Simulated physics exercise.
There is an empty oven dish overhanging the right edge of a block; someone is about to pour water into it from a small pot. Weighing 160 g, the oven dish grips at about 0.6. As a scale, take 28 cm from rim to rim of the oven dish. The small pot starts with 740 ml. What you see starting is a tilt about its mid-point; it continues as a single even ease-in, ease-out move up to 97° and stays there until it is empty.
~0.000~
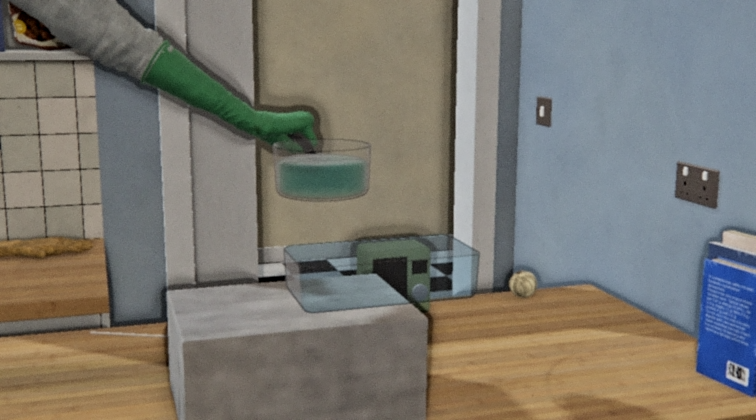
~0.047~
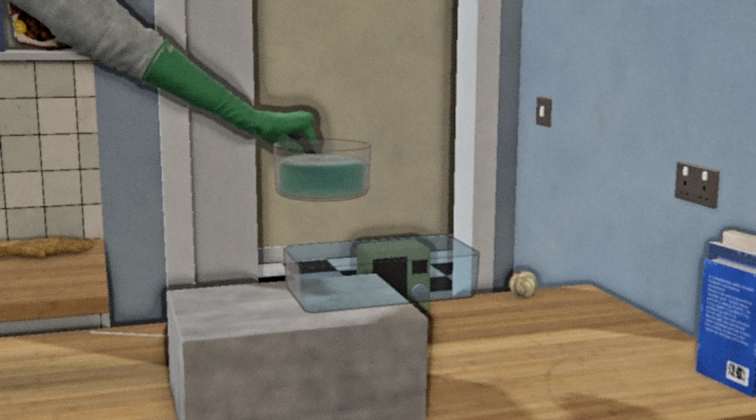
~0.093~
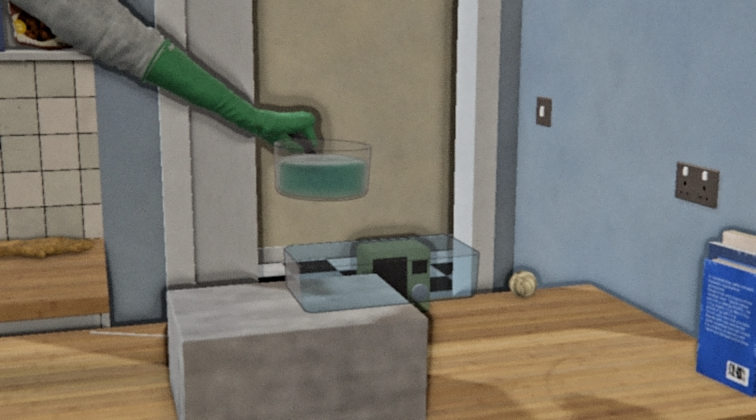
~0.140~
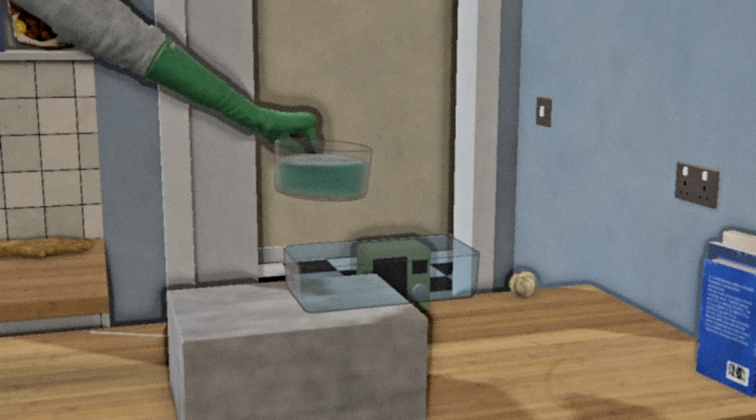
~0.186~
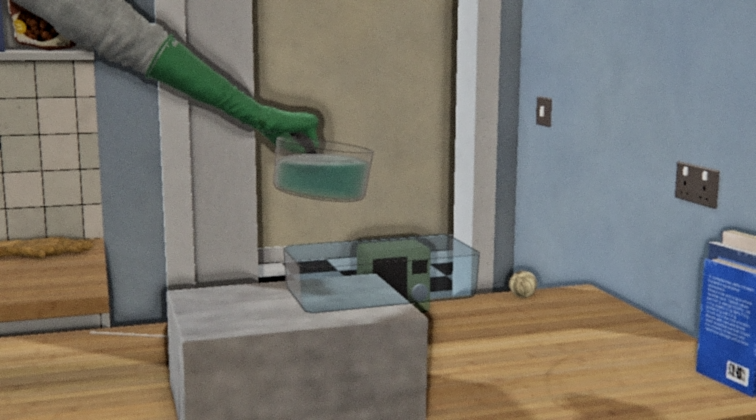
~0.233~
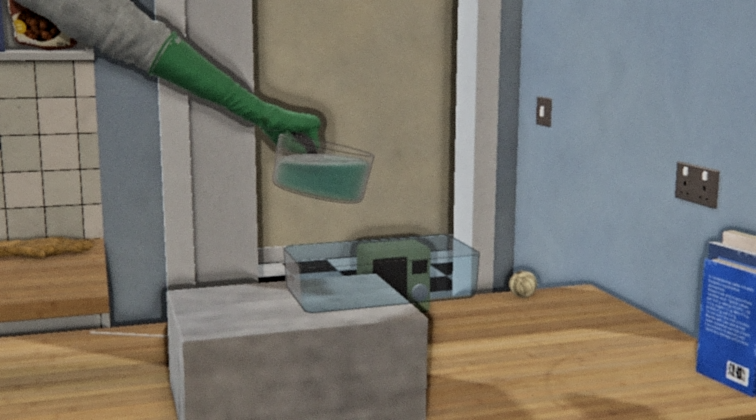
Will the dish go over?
Yes, it goes over.
After 0.61 s the tilt is 66° and 64 per cent is still to pour; the oven dish lies level with 7 per cent in it.
After 0.88 s the tilt is 95° and 16 per cent is still to pour; the oven dish leans 52° with 69 per cent in it.
After 1.17 s the tilt is 97° and 3 per cent is still to pour; the oven dish leans 99° with 1 per cent in it.
After 1.48 s the tilt is 97° and 0 per cent is still to pour; the oven dish leans 129° with 0 per cent in it.
In the end the oven dish leans 180° with 0 per cent in it.
